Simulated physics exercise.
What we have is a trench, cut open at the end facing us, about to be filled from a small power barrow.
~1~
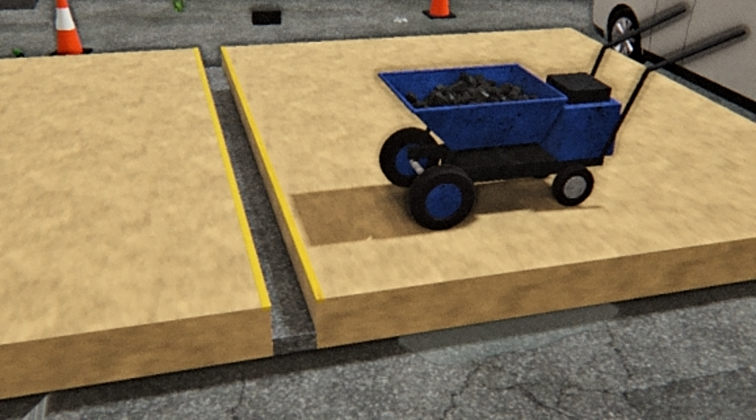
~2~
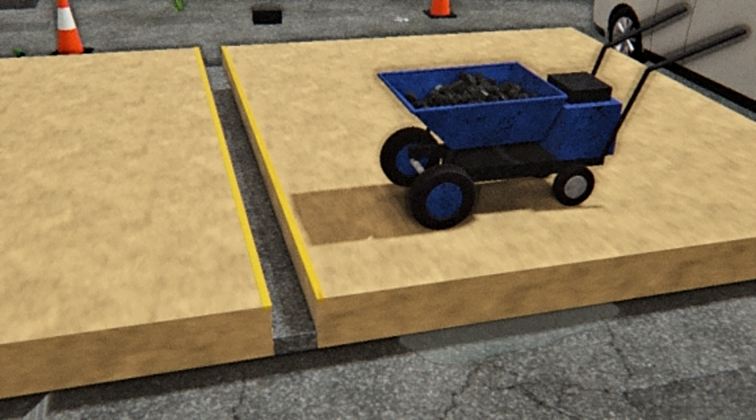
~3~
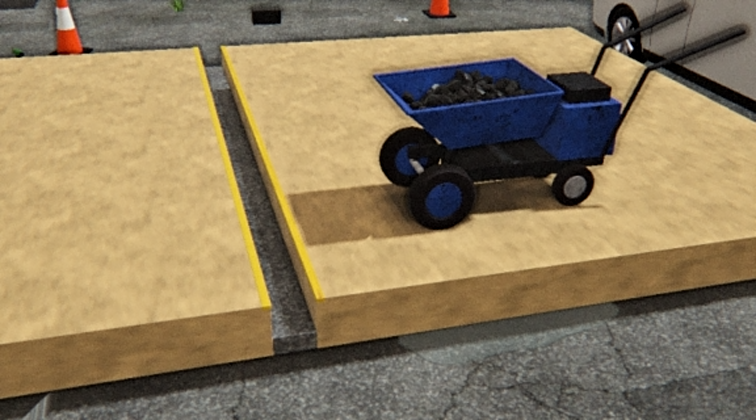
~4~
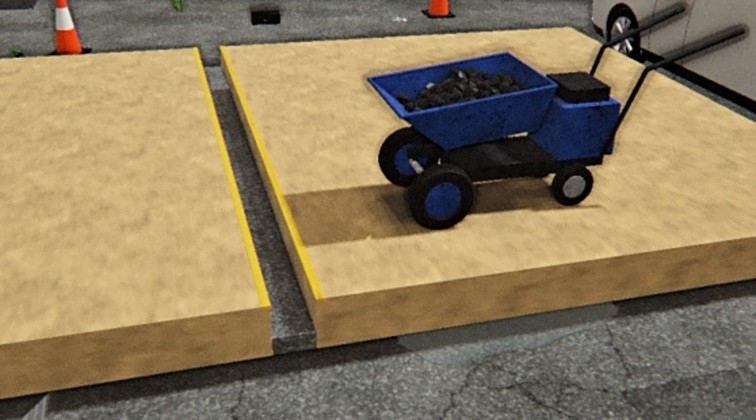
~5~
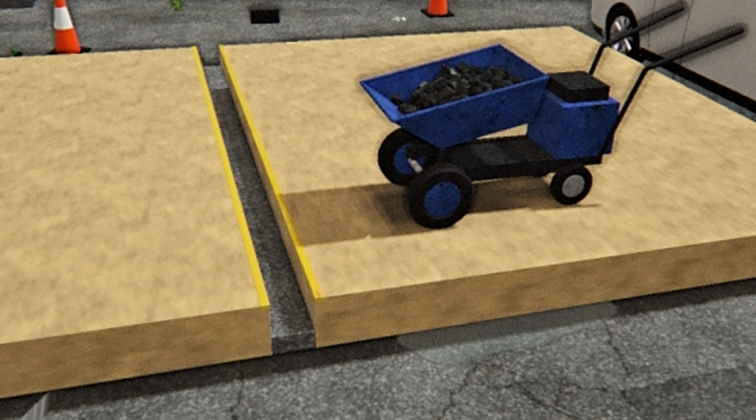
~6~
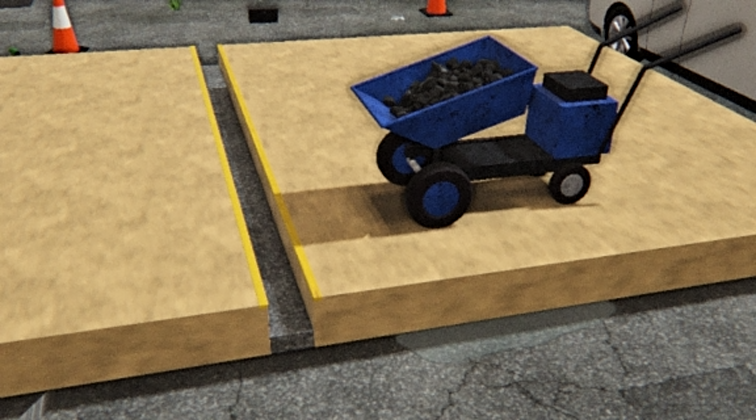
A blue power barrow stands on the right of two tan, yellow-edged slabs split by a narrow trench, seen from slightly above on cracked grey paving. Dark lumps fill its skip, its black handles rise at the right near a parked vehicle, and orange cones stand behind. The skip, level at first, tilts gradually down to the left, its load still inside, while wheels and view stay practically still.
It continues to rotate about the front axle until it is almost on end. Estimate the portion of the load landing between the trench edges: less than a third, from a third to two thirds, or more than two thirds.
Trench gets a third to two thirds.
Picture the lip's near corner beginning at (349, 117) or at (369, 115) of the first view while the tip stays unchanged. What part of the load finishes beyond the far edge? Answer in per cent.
50 % and 20 %.
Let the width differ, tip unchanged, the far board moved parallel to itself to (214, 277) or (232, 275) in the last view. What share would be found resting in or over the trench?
Lab note: Case 1 around 50 %, case 2 50 %.
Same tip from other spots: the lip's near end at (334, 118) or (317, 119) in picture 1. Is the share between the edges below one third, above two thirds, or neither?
Less than a third, then under a third.
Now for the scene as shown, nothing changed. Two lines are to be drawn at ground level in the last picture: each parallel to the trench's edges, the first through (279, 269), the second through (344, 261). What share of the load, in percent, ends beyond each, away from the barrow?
Roughly 20 per cent, then roughly 80 per cent.
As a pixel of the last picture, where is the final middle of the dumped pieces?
Resting centre, last frame: Roughly (278, 229).
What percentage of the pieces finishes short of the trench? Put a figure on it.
It comes to close to 35 %.
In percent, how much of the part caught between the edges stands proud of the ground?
I'd say around 0 percent.
Shortly afterwards, skip tipped steeply; the whole lot in the skip.
Next, skip tipped steeply; the bulk in the skip; near a quarter short of the trench; only a few in or heaped over the trench; only a few falling.
Some moments later, skip tipped right over; near a quarter in the skip; near a third short of the trench; near half in or heaped over the trench; only a few beyond it.
In the end, skip tipped right over; a little in the skip; near a third short of the trench; near half in or heaped over the trench; only a few beyond it.
